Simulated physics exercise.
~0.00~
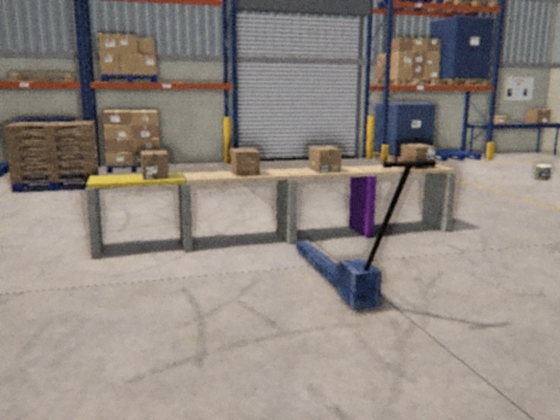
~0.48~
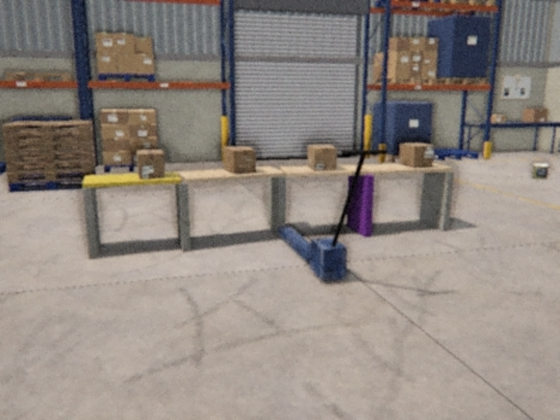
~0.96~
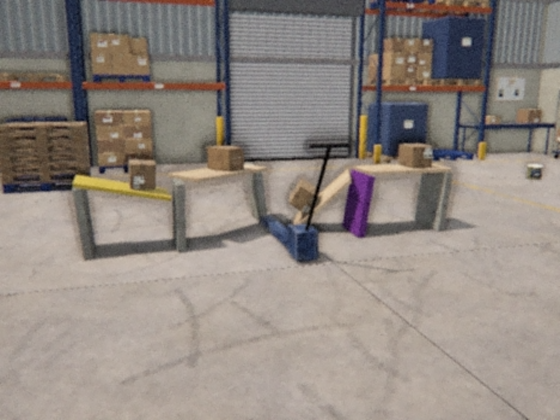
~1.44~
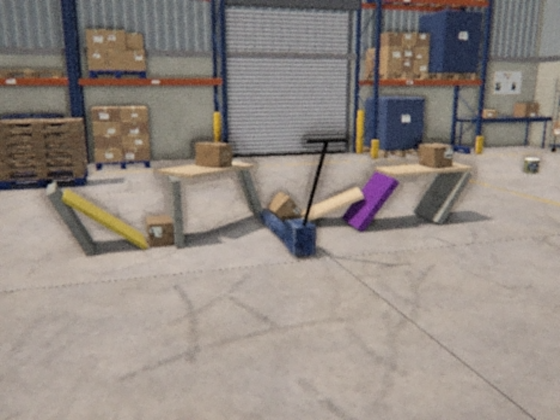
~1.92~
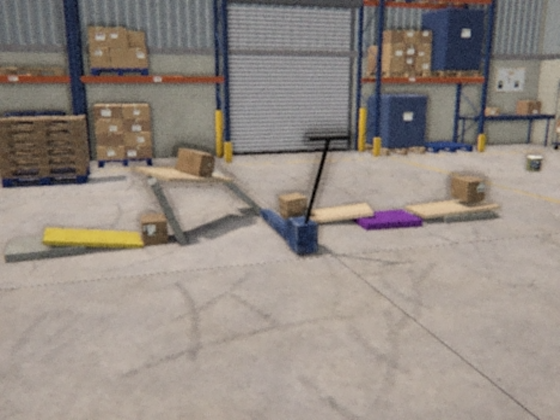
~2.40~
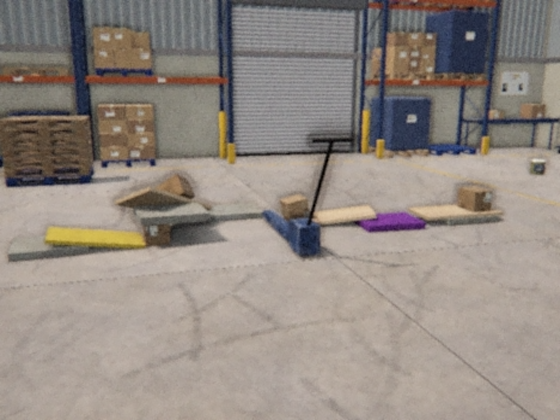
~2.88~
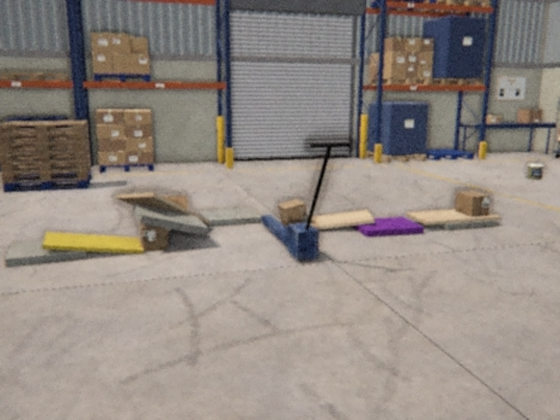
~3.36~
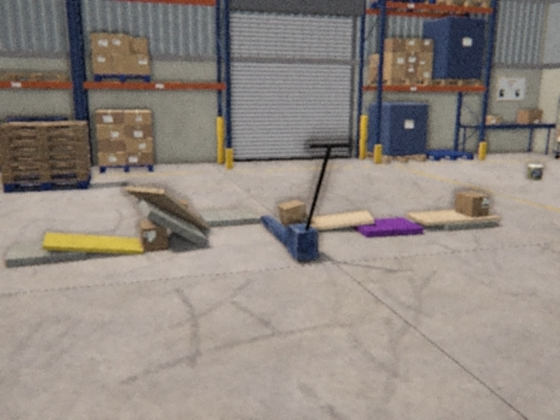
A blue floor jack slides into the makeshift shelf's base, and the whole row collapses flat.
